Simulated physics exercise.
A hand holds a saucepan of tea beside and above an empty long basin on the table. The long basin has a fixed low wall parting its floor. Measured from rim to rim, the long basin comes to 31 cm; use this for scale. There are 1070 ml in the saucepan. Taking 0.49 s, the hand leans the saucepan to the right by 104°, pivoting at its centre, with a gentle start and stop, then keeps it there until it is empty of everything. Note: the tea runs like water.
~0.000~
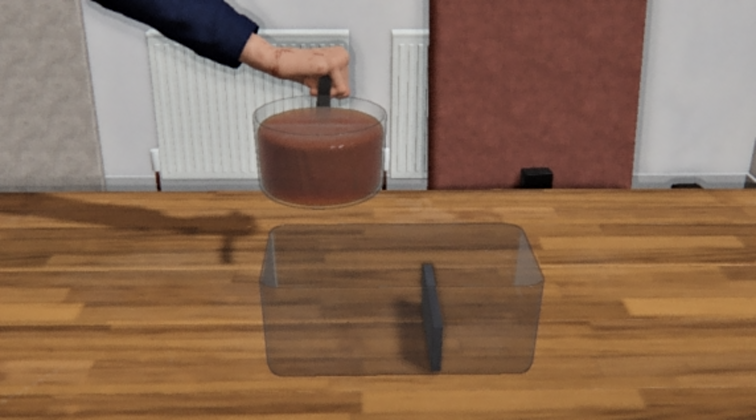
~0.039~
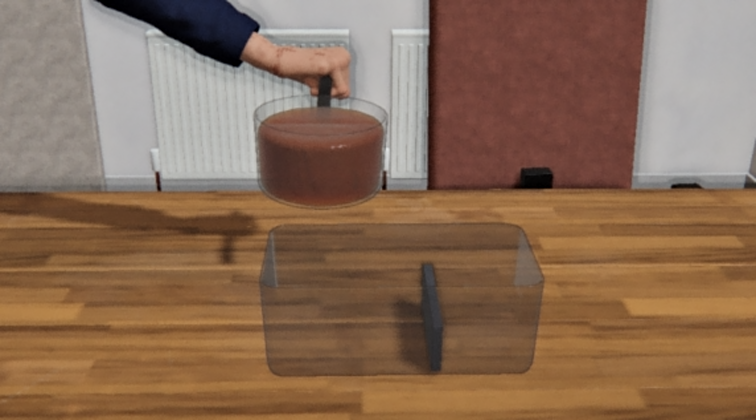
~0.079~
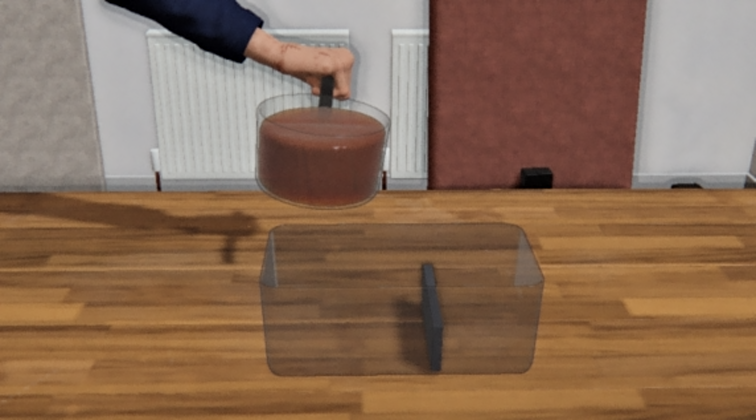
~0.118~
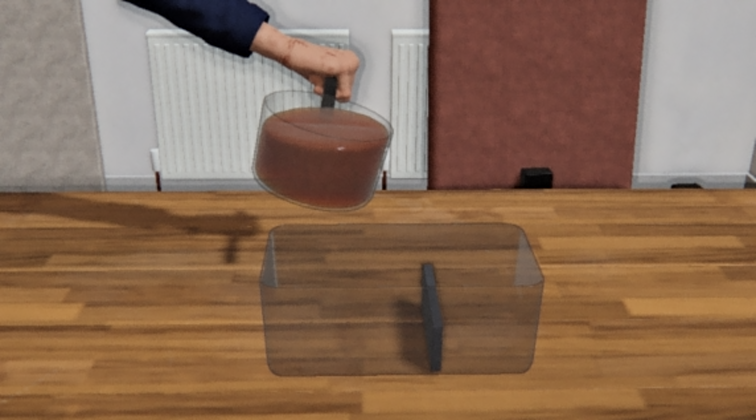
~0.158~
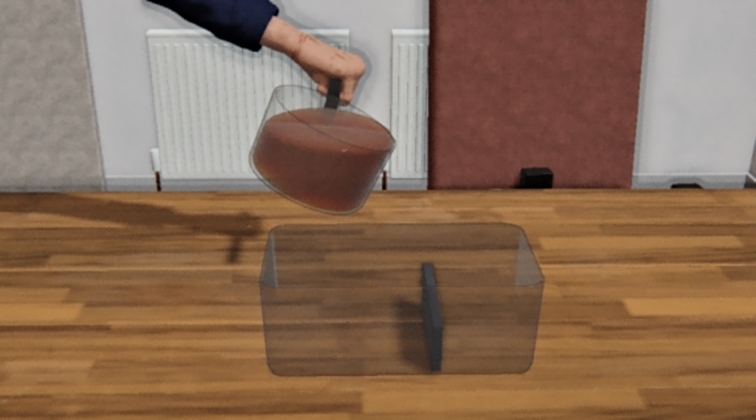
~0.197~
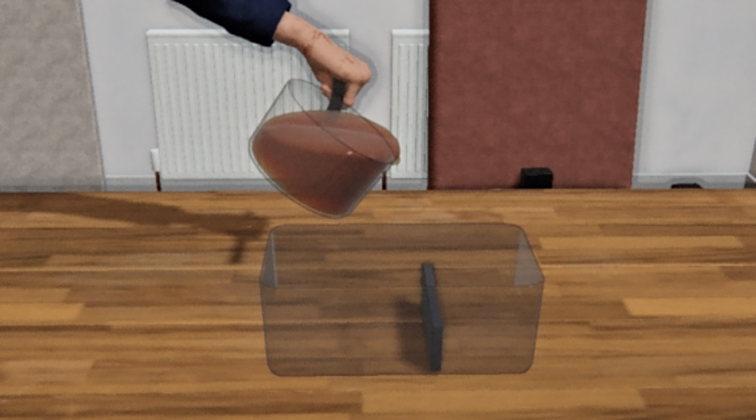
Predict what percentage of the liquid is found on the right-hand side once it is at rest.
About 31 % is on the right.
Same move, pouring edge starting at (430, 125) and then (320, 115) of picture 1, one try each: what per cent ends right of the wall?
First 75, then 10 per cent.
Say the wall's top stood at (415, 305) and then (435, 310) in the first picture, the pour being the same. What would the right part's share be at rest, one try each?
Result: 55 per cent, then 30 per cent.
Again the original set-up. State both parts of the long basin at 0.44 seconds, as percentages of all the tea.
Lab note: Left near 10 %, right near 22.
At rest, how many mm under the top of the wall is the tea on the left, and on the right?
38 mm left, 42 mm right.
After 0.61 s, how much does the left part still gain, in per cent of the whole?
Roughly 14 in a hundred.
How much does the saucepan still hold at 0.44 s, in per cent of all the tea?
At that time about 30 in a hundred parts are still held.
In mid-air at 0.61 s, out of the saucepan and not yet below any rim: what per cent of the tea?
It comes to some 12 percent of the total.
Then, 0.44 s in, the tilt is 101° and 31 per cent is still to pour, 11 is left of the wall and 21 right of it.
Then, 0.61 s in, the tilt is 104° and 7 per cent is still to pour, 51 is left of the wall and 30 right of it.
Then, 0.79 s in, the tilt is 104° and 2 per cent is still to pour, 55 is left of the wall and 30 right of it.
Then, 0.99 s in, the tilt is 104° and 0 per cent is still to pour, 66 is left of the wall and 30 right of it.
Finally, 66 per cent lies left of the wall, 31 right of it and 4 outside.
